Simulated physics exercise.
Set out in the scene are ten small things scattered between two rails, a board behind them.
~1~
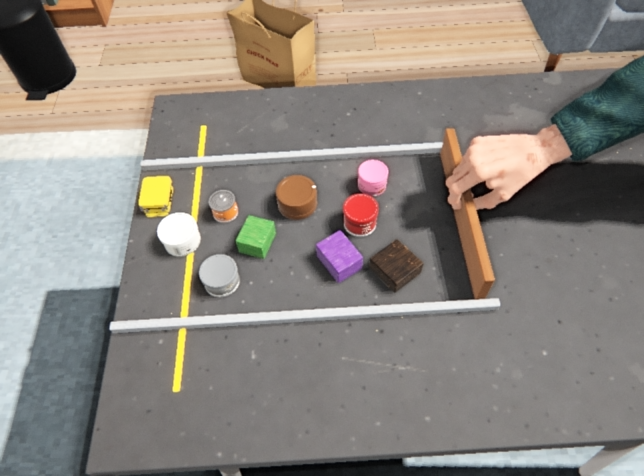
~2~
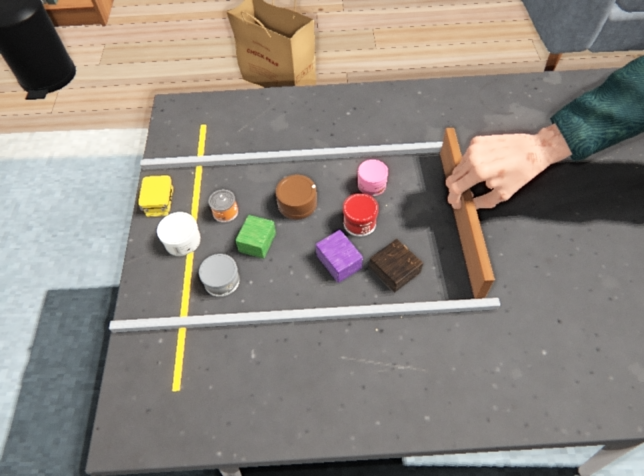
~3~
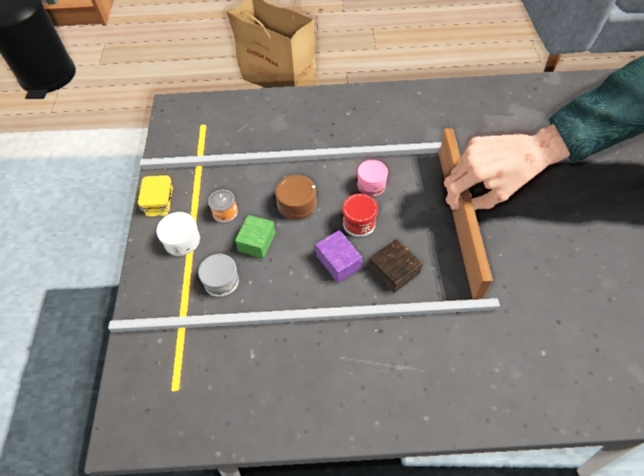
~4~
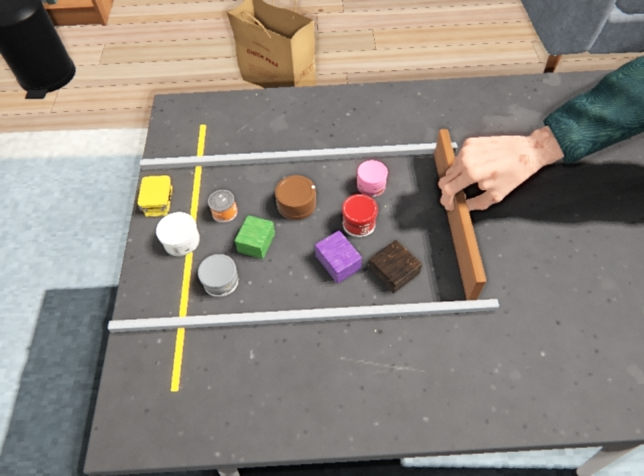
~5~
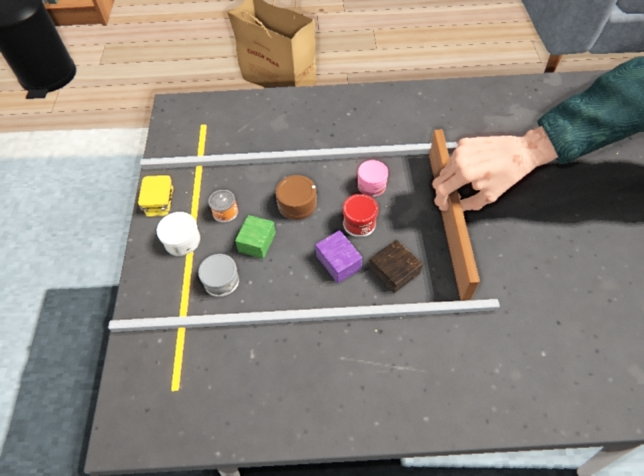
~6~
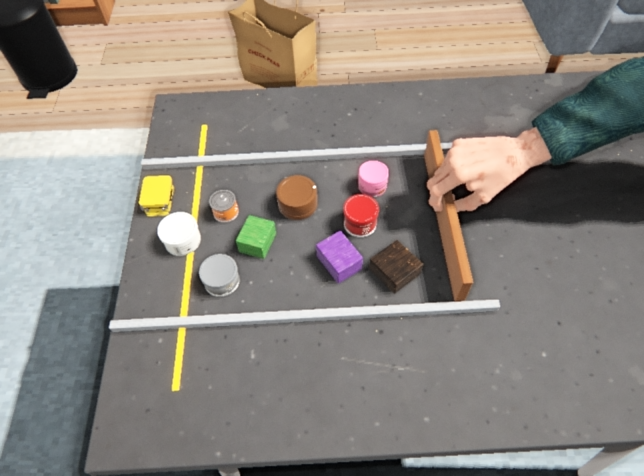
A hand slides a wooden board slightly left between two rails, while the small colourful objects scattered on the dark table stay still.
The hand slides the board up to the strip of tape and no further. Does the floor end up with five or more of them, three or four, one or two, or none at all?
The floor ends up with one or two.
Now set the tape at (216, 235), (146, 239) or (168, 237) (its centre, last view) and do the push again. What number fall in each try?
Counts per try, in order: 0 / 7 / 6.
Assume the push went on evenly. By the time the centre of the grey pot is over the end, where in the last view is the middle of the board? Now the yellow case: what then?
The middle is at (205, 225) when it's the grey pot, and at (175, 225) when it's the yellow case.
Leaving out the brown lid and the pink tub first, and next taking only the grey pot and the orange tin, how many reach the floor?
The count is 2 in one try and 1 in the other, in that order.
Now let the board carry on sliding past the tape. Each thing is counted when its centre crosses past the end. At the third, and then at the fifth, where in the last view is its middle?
At roughly (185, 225), then roughly (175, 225).
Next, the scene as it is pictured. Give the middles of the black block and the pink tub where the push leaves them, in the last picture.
About (169, 269), and the other about (182, 178).
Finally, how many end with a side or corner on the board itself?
The figure is 3.
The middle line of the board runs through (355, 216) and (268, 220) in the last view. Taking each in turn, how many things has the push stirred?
Tally: 4; 9.
A little later, none off yet; yellow case at rest near (158, 196); white tin at rest near (180, 235); orange tin at rest near (224, 206).
Next, none off yet; yellow case at rest near (158, 196); white tin at rest near (171, 235); orange tin shifted about its own width near (196, 212).
When it is over, the number that fall off is one or two; down, grey pot and white tin.
